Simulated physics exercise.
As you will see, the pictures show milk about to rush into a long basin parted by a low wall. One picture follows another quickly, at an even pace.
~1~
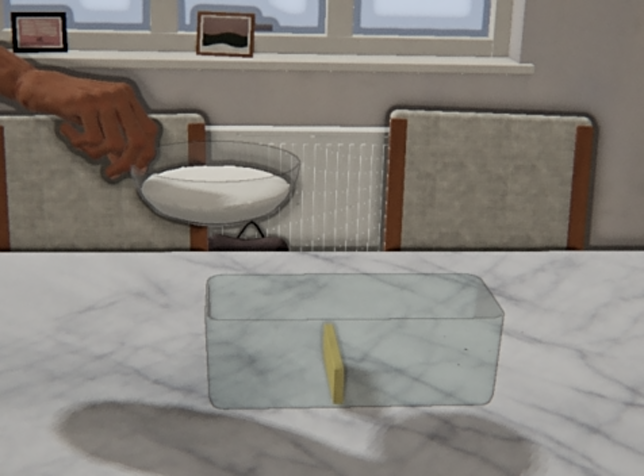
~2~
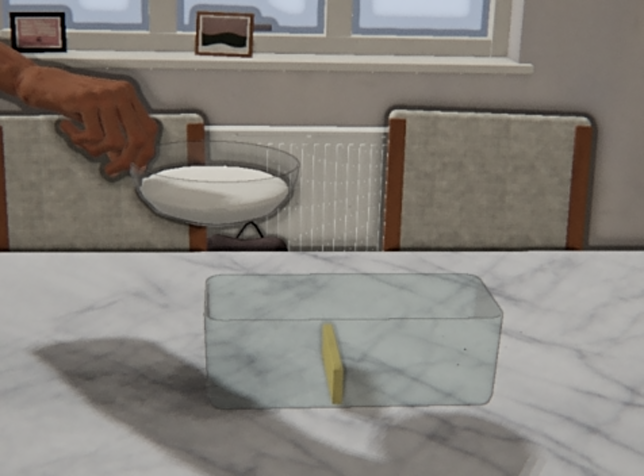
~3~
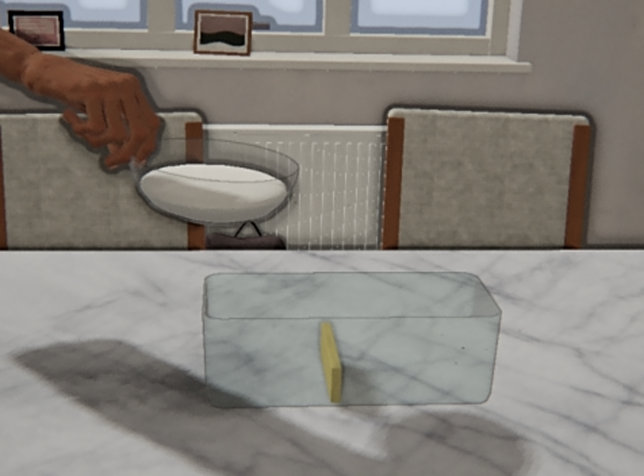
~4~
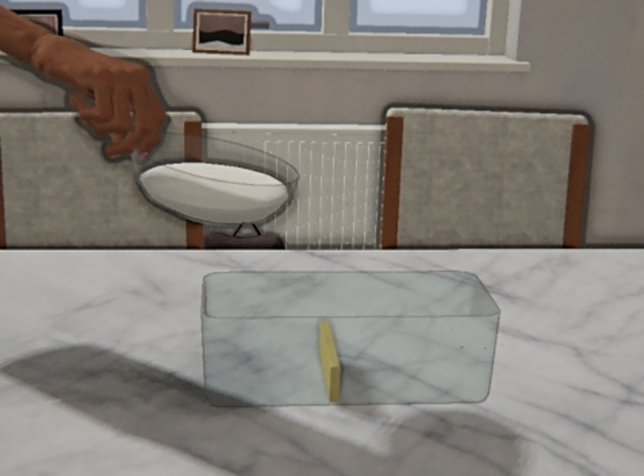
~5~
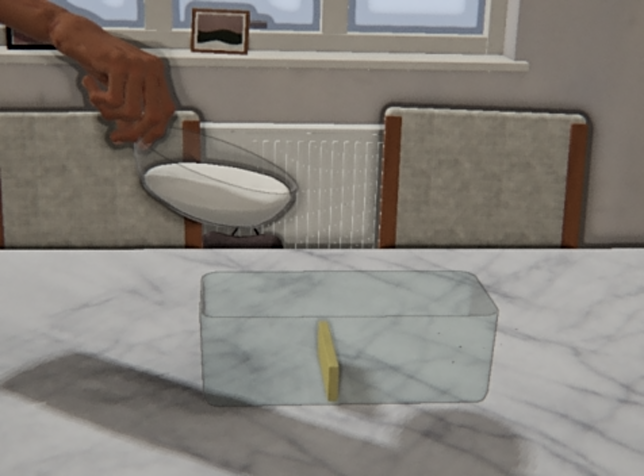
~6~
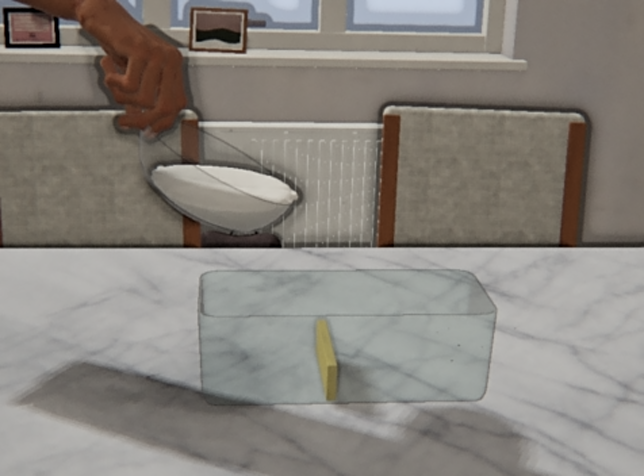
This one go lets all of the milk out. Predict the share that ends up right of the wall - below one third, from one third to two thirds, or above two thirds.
The share is from one third to two thirds.
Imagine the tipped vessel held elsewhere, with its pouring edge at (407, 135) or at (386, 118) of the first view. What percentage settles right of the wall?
It comes out at around 90 percent and then around 90 percent.
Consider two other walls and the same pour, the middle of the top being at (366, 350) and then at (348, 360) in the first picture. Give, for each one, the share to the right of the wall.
With the first placement it is 5 %, with the second 30 %.
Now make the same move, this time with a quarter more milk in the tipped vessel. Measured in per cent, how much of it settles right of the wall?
Around 50 percent, more or less.
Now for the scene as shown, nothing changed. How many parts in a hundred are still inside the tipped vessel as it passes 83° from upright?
Some 10 per cent has not yet come out.
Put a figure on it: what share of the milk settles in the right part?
Some 40 per cent.
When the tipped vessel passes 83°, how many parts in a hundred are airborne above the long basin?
Around 30 in a hundred.
A moment on, the tilt is 83° and 12 per cent is still to pour, 26 is left of the wall and 34 right of it.
Next, the tilt is 100° and 0 per cent is still to pour, 55 is left of the wall and 39 right of it.
Then the tilt is 100° and 0 per cent is still to pour, 57 is left of the wall and 41 right of it.
Later the tilt is 100° and 0 per cent is still to pour, 57 is left of the wall and 41 right of it.
Finally, 57 per cent lies left of the wall, 41 right of it and 2 outside.
